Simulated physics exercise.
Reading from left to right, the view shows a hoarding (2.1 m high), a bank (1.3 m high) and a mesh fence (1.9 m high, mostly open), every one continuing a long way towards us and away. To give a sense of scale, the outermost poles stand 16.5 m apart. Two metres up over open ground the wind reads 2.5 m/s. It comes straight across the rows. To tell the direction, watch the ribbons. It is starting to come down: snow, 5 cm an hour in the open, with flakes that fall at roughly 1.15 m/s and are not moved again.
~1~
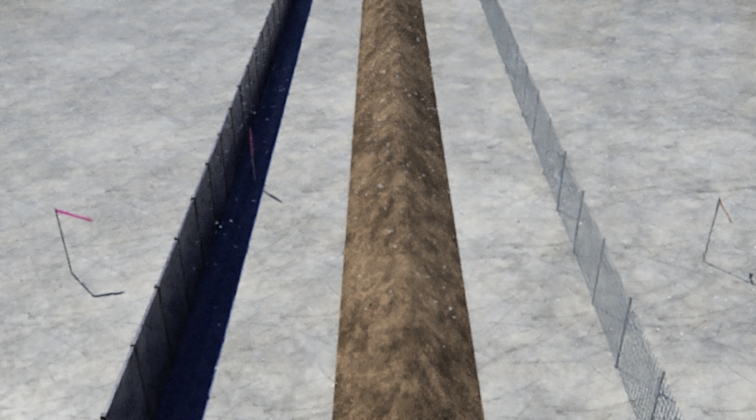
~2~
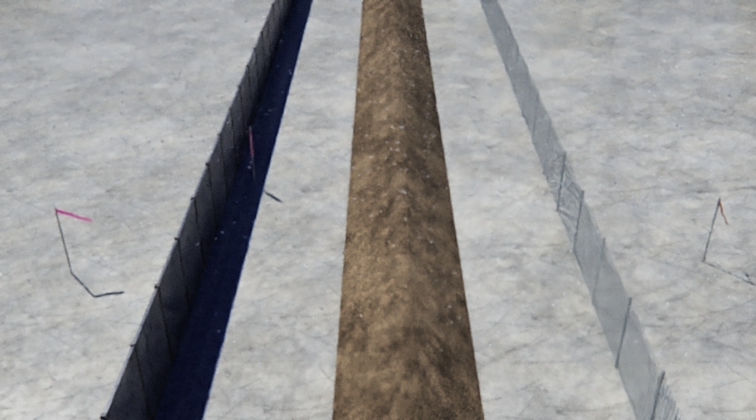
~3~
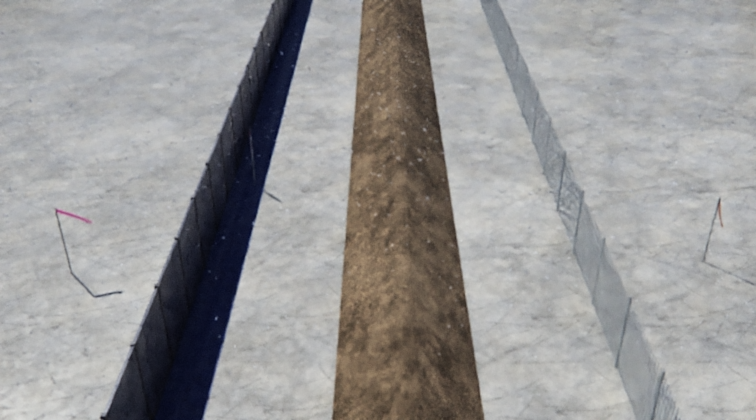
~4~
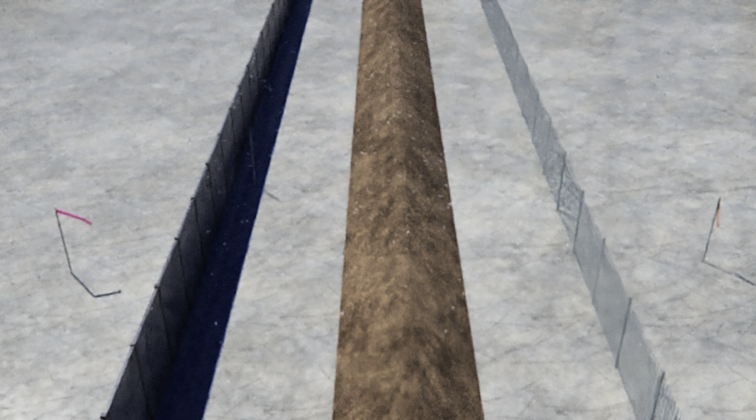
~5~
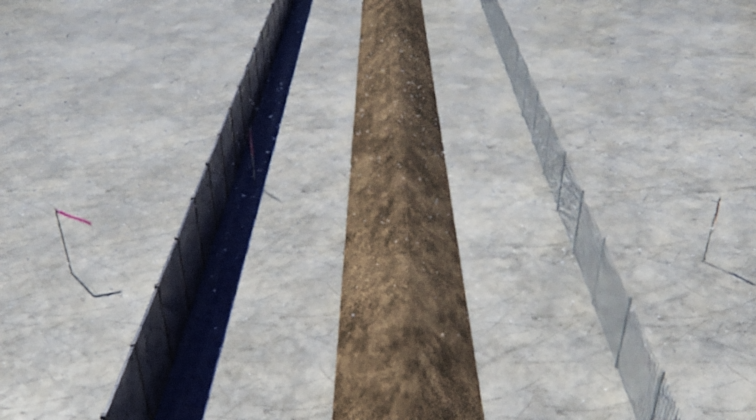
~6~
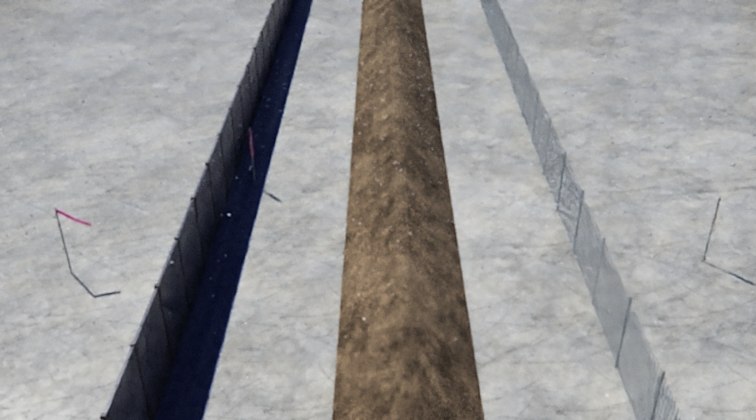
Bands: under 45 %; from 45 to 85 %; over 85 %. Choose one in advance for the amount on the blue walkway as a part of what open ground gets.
The band is between 45 and 85 %.
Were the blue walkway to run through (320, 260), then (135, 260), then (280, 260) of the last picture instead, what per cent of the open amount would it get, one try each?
90 %, then 100 %, then 80 %.
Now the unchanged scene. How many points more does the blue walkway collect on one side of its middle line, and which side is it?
I'd go with the right-hand part, ahead by near 20 points.
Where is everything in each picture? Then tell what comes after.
The left ribbon ends at (93, 221), leaning 70 degrees to the right, in the first picture.
The right ribbon ends at (727, 224), leaning 25 degrees to the right and the blue one passes (227, 258), in the second picture.
Above the rows the flakes slant 70 degrees from upright, towards the right and the top of the bank crosses (402, 188), in the third picture.
The left ribbon ends at (91, 224), leaning 65 degrees to the right and the blue one passes (242, 209), in the fourth picture.
Above the rows the flakes slant 70 degrees from upright, towards the right, in the fifth picture.
The inner ribbon ends at (252, 157), hanging almost straight and the top of the bank crosses (402, 188), in the sixth picture.
After 10 minutes open ground has 8 mm and the blue walkway 6 mm.
After 30 minutes open ground has 25 mm and the blue walkway 18 mm.
After 60 minutes open ground has 50 mm and the blue walkway 36 mm, so the blue walkway has 71 % of the open amount; the left half of it has 62 %, the right half 81 %.
